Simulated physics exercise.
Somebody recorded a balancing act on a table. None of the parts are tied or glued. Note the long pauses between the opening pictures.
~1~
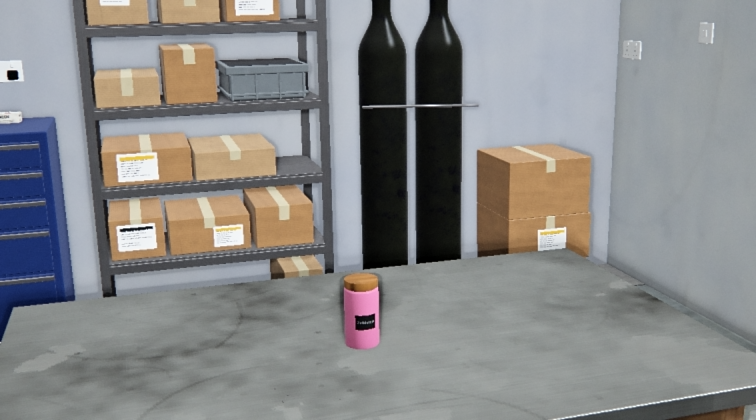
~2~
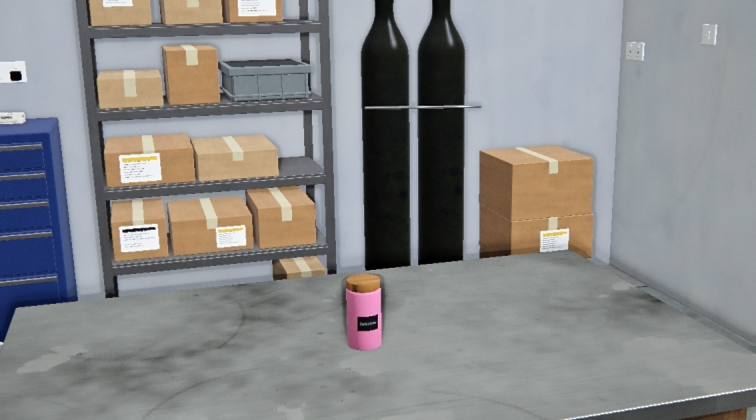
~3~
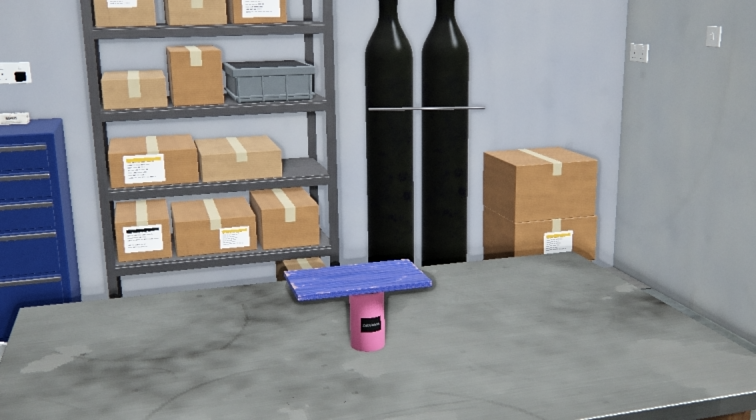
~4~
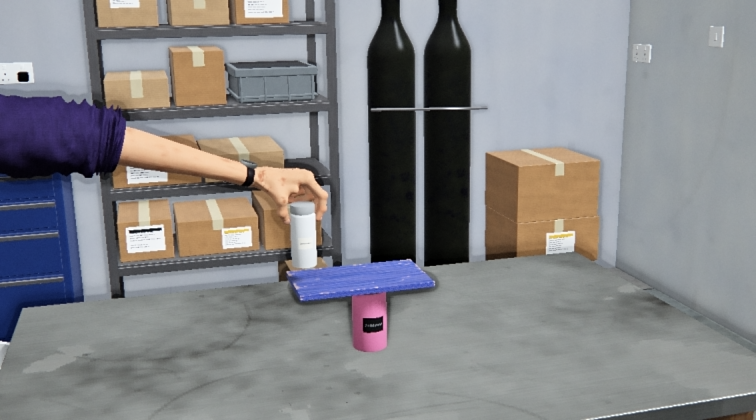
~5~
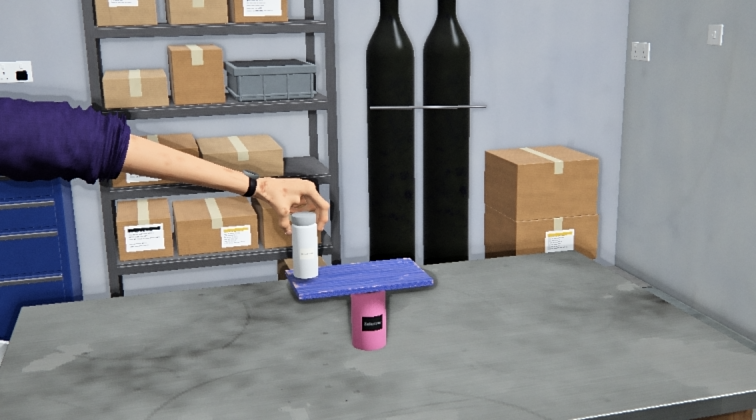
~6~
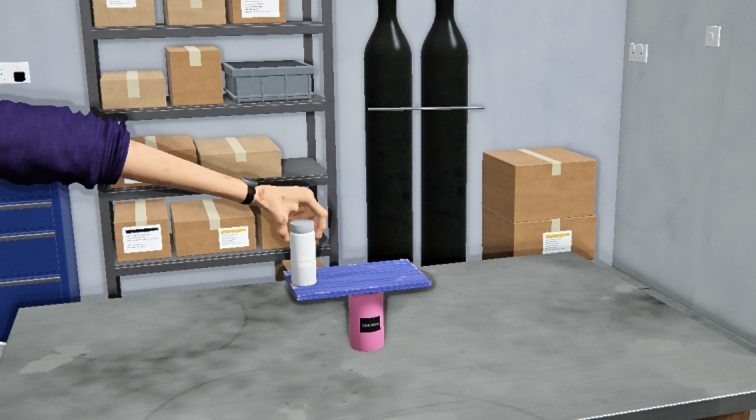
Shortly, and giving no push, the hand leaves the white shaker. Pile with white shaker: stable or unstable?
Unstable.
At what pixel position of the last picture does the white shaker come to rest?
Around (258, 349).
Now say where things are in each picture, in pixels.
In the first picture, the last thing is not in view yet.
In the second picture, the last thing is not in view yet.
In the third picture, the last thing is not in view yet; blue board (356, 279).
The fourth picture shows coming down; white shaker (303, 235); blue board (359, 279).
The fifth picture shows coming down; white shaker (305, 245); blue board (358, 278).
The sixth picture shows set down, still held; white shaker (303, 253); blue board (356, 279).
Then, 0.40 s later than the last frame, white shaker now fallen; blue board tilted by 32°.
Then, 0.50 s later than the last frame, blue board tilted by 56°.
Then, 0.60 s later than the last frame, blue board tilted by 62°.
When it is over, fallen, white shaker and blue board; pink jar as before. End places, in pixels of the last picture, white shaker near (257, 349). The stack comes apart.
